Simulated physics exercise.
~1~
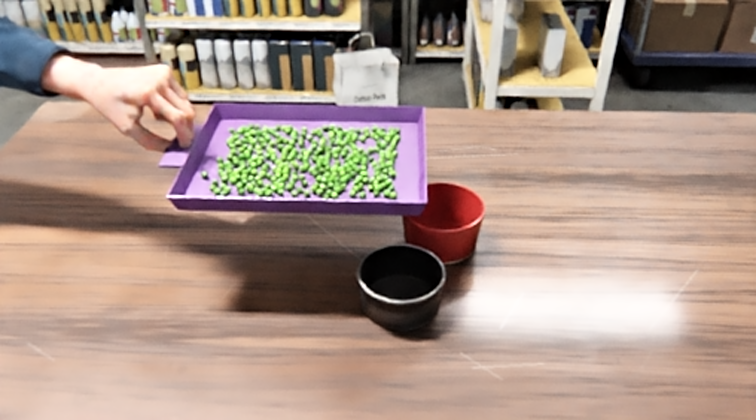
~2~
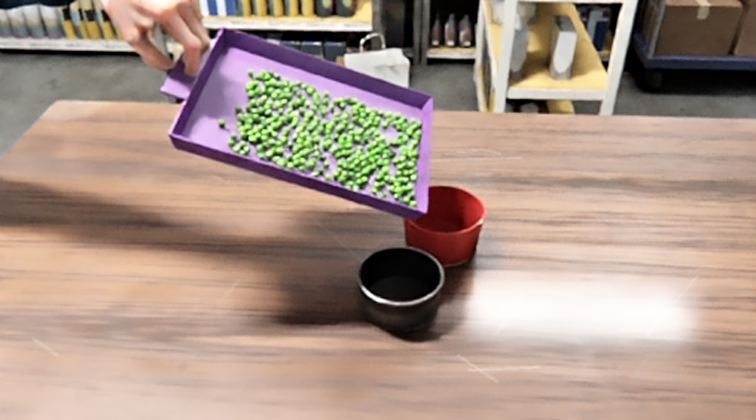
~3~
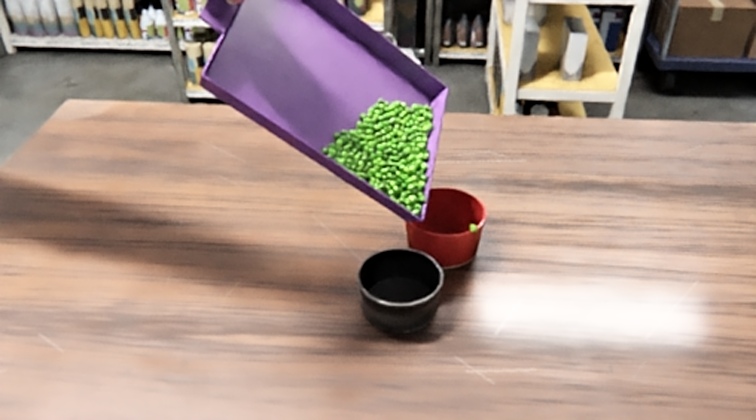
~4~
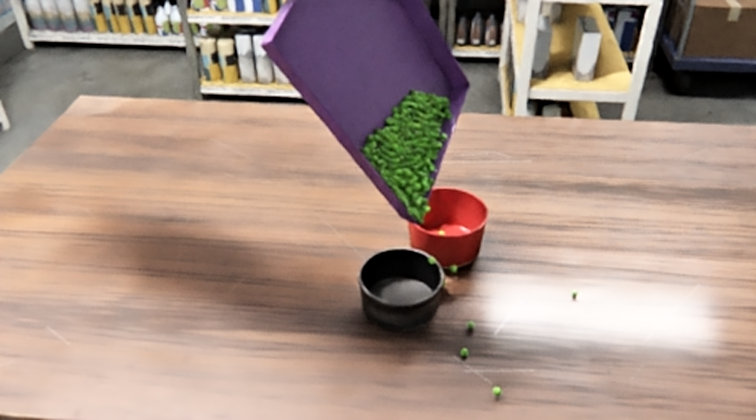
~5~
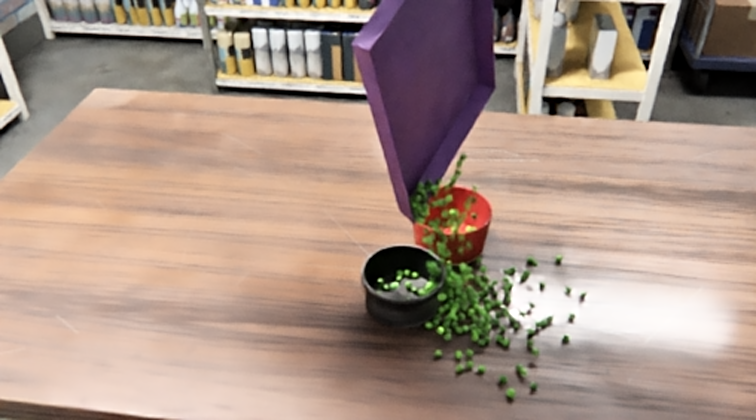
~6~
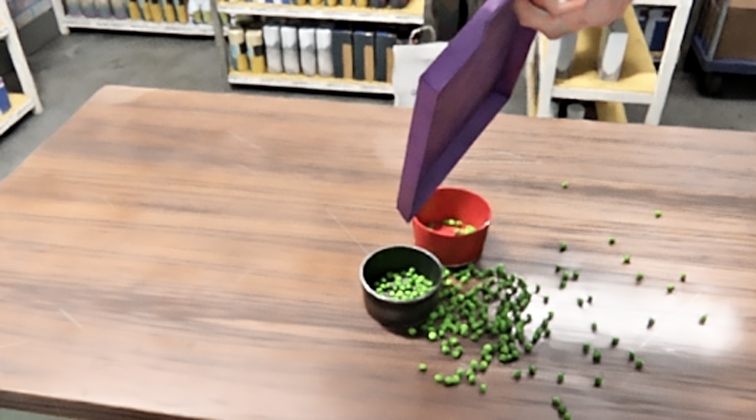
At first, a hand holds a purple tray of green peas almost level above a wooden table, where a black dish and a red dish stand close together. The tray tips down to the right, and the peas slide into a heap at its lowest corner. As it tilts more steeply, a few peas drop out and scatter on the table. Then the rest pour out in a rush, some landing in the dishes but many spilling beside them. In the end, the tray hangs steeply tipped, with some peas in the black dish, fewer in the red one, and most strewn across the table to the right.
